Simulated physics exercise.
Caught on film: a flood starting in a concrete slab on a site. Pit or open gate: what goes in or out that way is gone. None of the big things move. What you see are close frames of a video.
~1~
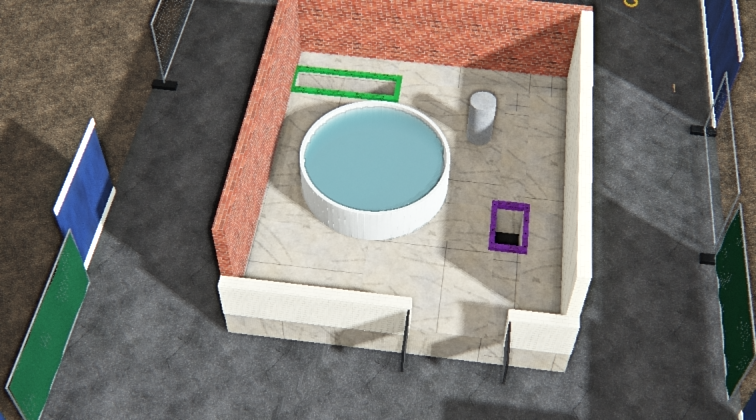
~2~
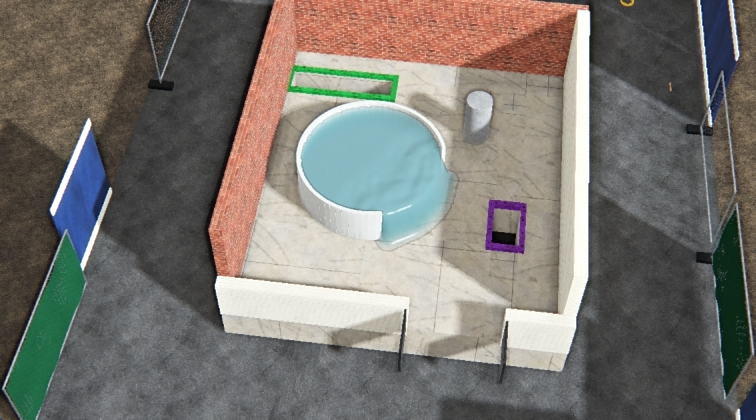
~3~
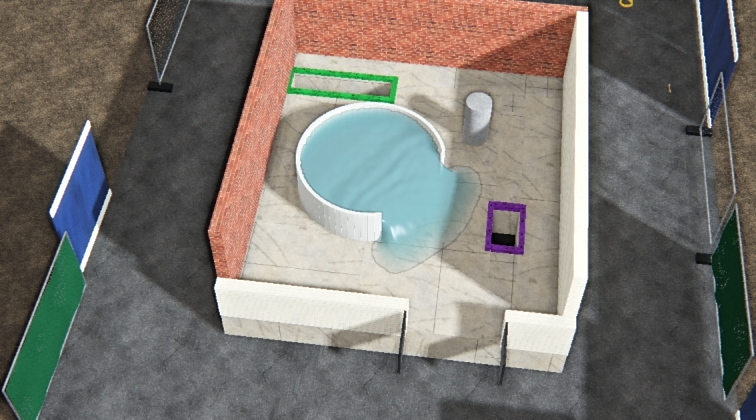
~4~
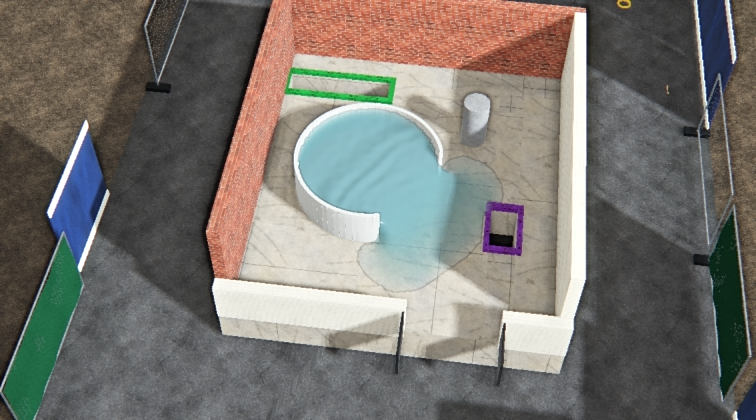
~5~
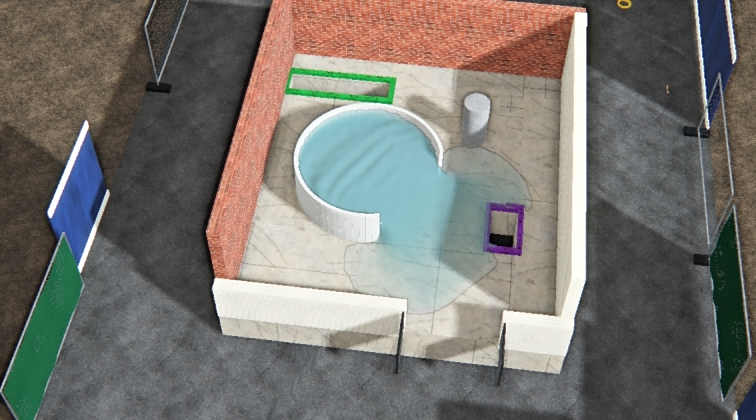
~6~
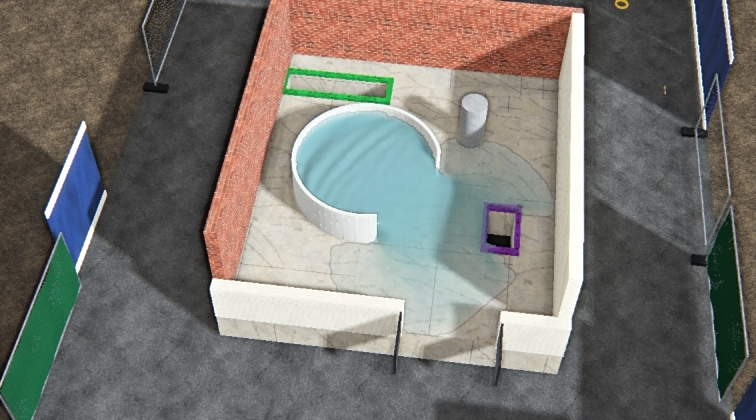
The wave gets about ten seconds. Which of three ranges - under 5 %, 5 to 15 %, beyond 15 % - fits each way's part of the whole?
Outcome: The gate drains a share exceeding fifteen per cent, the purple pit drains a share exceeding fifteen per cent, the green pit drains a share short of five per cent.
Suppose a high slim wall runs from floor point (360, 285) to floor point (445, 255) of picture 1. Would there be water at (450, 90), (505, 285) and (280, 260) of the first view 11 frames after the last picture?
Taken in turn, the three points are unsoaked, soaked and soaked.
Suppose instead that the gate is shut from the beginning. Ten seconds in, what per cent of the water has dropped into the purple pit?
Share for purple: 25 percent.
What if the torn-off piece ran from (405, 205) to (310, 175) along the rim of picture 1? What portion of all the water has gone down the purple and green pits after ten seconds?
For purple it's about 2 per cent, and for green about 10 per cent.
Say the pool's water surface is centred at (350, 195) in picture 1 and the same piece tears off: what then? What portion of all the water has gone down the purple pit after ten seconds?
Purple: 12 %.
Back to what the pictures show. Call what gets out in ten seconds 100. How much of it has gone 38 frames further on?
Share gone by then: About 80 %.
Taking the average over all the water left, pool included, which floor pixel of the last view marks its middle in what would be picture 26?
Centre of mass: Roughly (436, 213).
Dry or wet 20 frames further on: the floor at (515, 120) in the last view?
Result recorded: Waterlogged.
A moment on, water covers 40 % of the floor; the gate 2 %, the purple pit 5 %, the green pit 0 %.
Next, water covers 45 % of the floor; the gate 6 %, the purple pit 10 %, the green pit 0 %.
Then, water covers 55 % of the floor; the gate 15 %, the purple pit 16 %, the green pit 0 %.
Later, water covers 75 % of the floor; the gate 26 %, the purple pit 21 %, the green pit 0 %.
In the end, water covers 95 % of the floor; the gate 35 %, the purple pit 21 %, the green pit 1 %.
